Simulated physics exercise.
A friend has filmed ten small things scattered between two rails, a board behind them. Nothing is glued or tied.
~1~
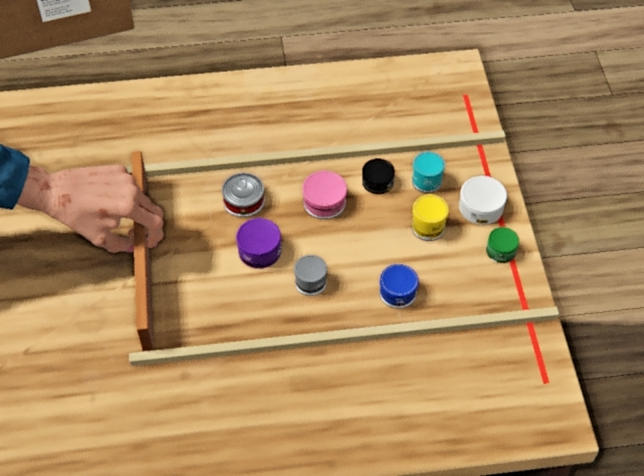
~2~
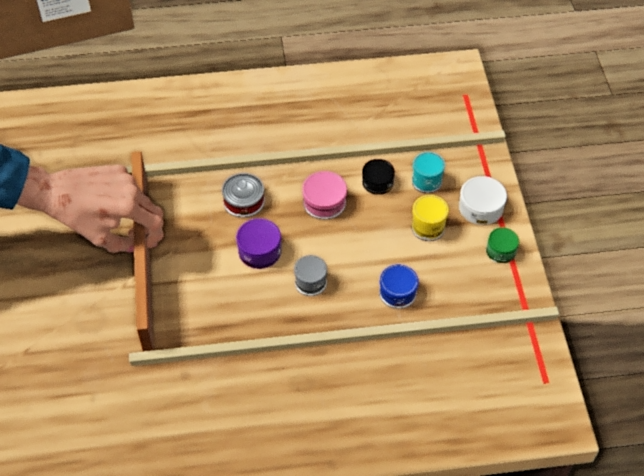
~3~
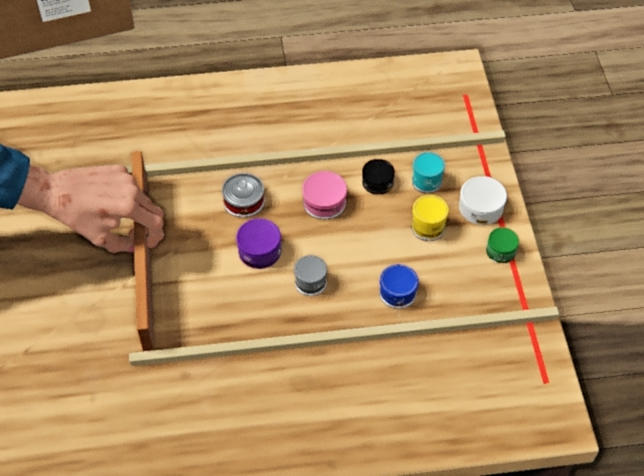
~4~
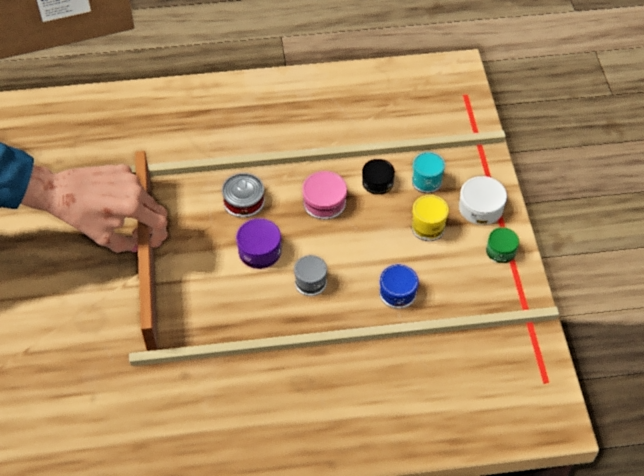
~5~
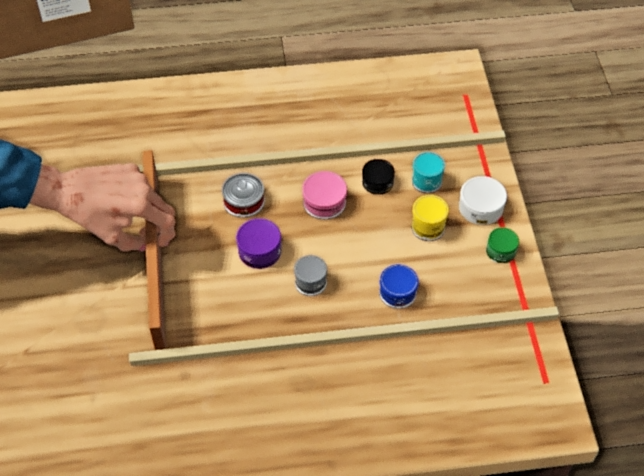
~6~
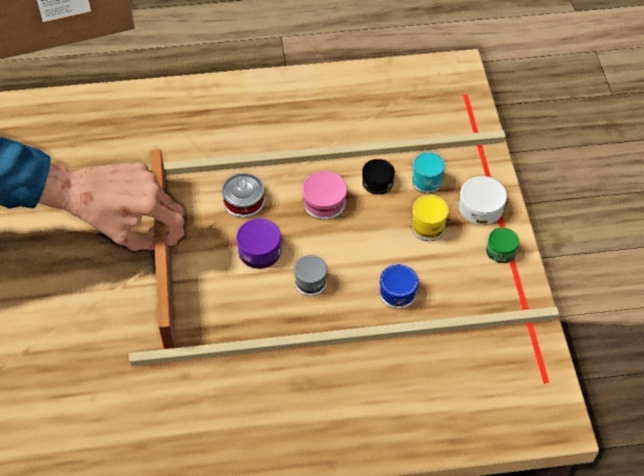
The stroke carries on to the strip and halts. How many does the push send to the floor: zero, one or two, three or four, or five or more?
As it turns out, the number that fall off is five or more.
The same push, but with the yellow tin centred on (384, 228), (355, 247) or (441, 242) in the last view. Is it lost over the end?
In turn it falls; falls; is lost.
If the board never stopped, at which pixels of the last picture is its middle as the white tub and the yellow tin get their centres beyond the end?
Near (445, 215) and (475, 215).
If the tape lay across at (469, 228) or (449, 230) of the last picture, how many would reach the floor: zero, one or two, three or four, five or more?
The falls would be either one or two; just one or two.
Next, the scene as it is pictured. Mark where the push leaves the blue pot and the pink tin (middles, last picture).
About (540, 283), and the other about (516, 188).
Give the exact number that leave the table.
In all, 5 of them.
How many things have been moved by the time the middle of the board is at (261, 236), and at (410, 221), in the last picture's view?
The counts are 2 and 9.
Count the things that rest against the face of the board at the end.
It touches 5.
A little later, none off yet; green tub at rest near (502, 246); white tub at rest near (482, 201); turquoise tin at rest near (428, 173).
When it is over, the number that fall off is five or more; down, black tub, yellow tin, turquoise tin, white tub and green tub.
